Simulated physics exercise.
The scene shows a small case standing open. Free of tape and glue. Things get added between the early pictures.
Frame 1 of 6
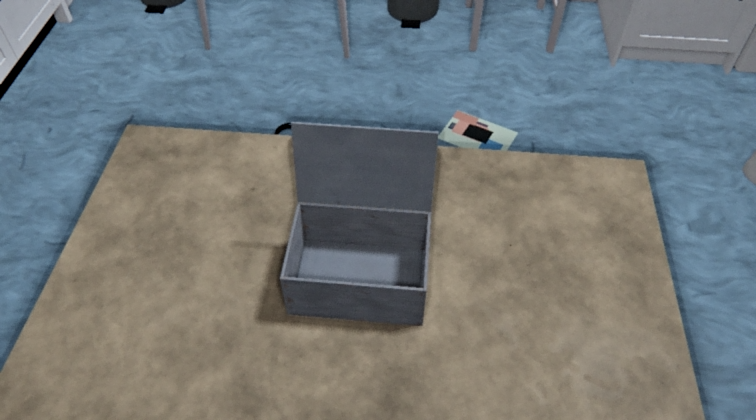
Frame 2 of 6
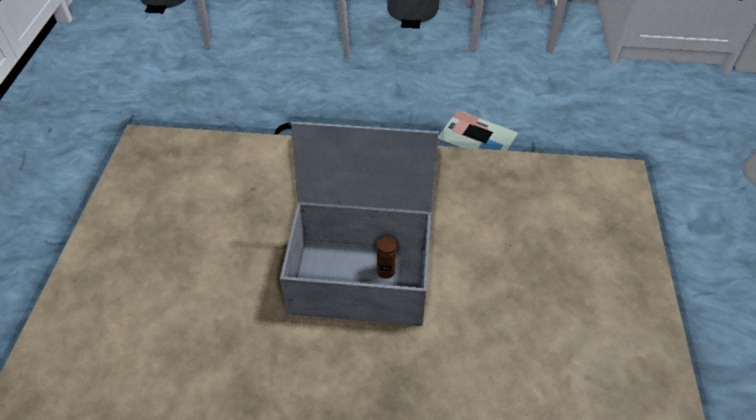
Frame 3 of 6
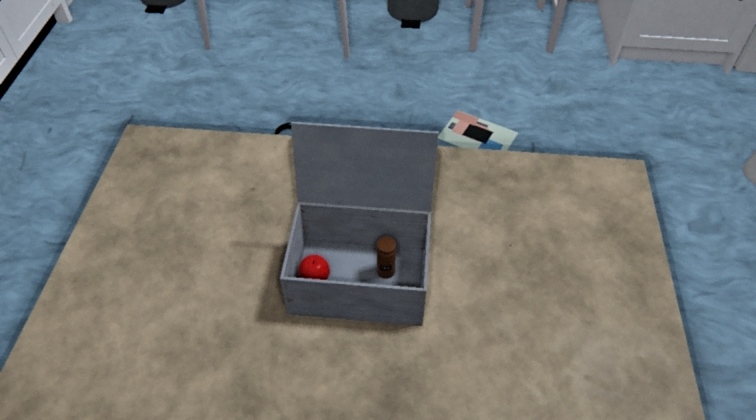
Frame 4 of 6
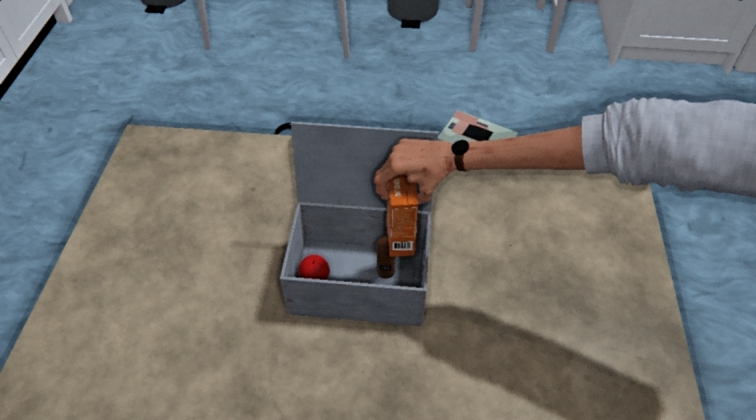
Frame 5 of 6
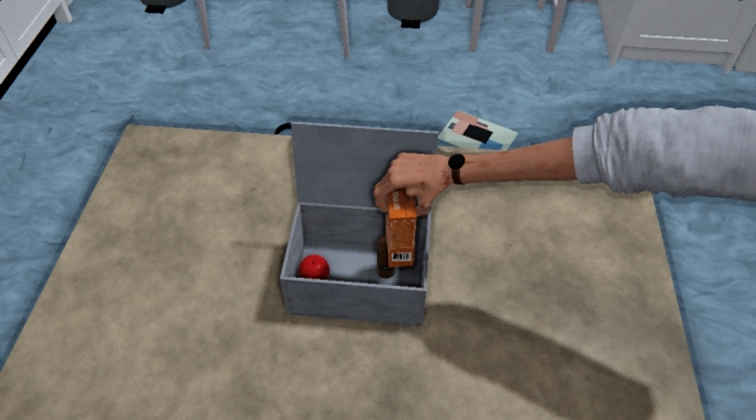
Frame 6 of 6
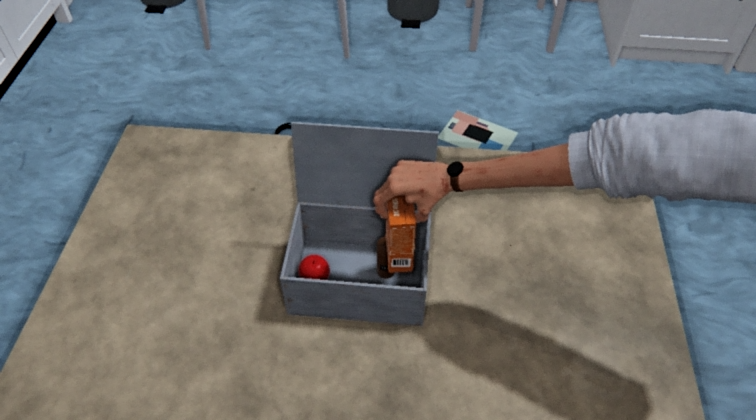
An open gray box on a tan rug was empty at first, then a brown bottle-like item and a red apple appeared inside, and a hand from the right lowered an orange packet into it.
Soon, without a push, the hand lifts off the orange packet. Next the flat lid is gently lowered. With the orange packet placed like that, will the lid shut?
No, I'd say the lid ends up open there.
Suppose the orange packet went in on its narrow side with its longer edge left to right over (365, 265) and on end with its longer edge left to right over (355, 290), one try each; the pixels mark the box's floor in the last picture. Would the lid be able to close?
Packed the first way the lid lowers fully; packed the second way it is left gaping.
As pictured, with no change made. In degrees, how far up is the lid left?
It comes to about 35°.
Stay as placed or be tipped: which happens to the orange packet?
Observation: The orange packet keeps the set orientation.
Then, 0.70 s on from there, orange packet turned 29° from how it was put near (402, 265); brown shaker on its side.
Then, 1.40 s on from there, lid 77° above the rim; orange packet turned 5° from how it was put near (398, 253); brown shaker on its side.
In the end, lid 37° above the rim; toppled in the box, brown shaker; moved from the start, orange packet; red apple unmoved. At the end, from the last picture's camera, orange packet near (395, 256).
